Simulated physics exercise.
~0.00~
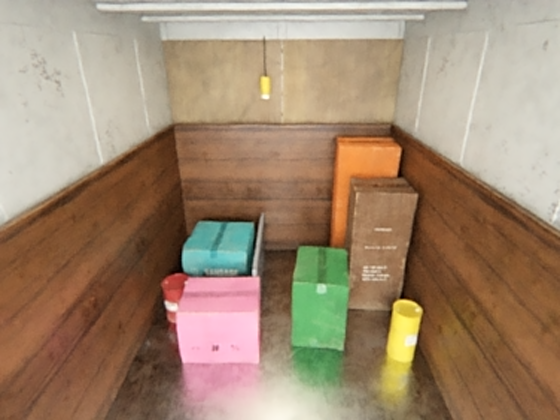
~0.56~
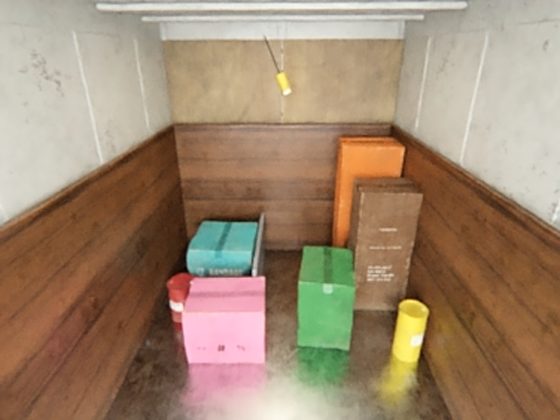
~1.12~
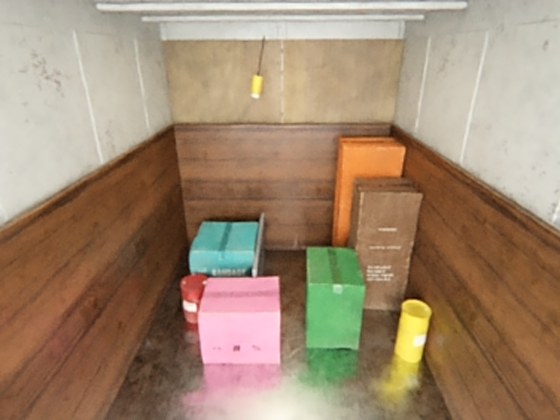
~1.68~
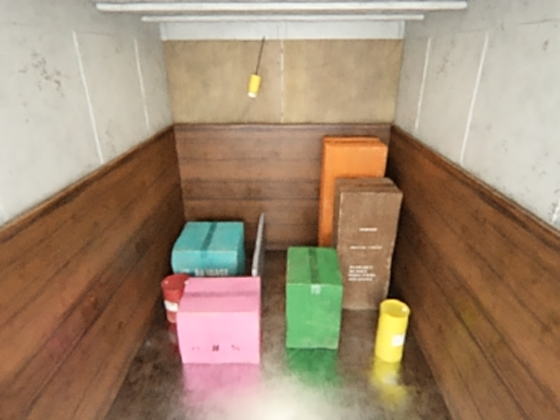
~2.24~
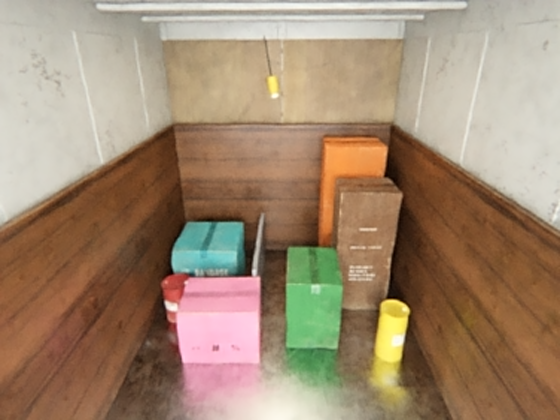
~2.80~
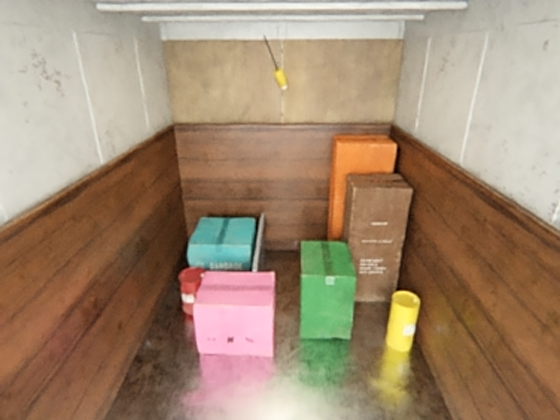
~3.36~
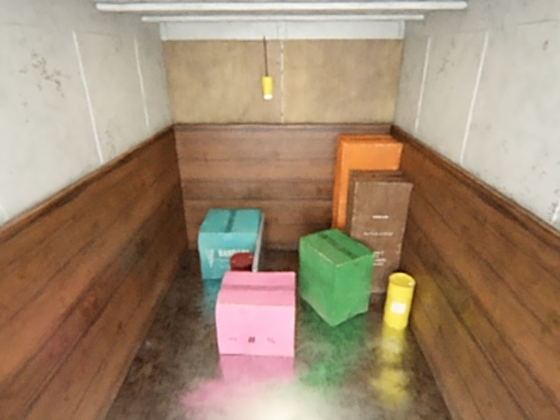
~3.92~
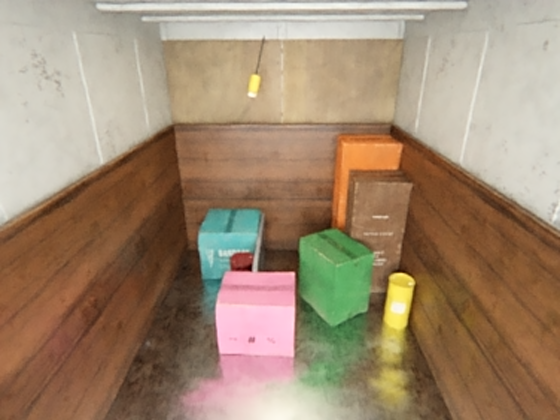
Boxes and canisters in a van slide right, then left, then right and forwards, and settle upright.
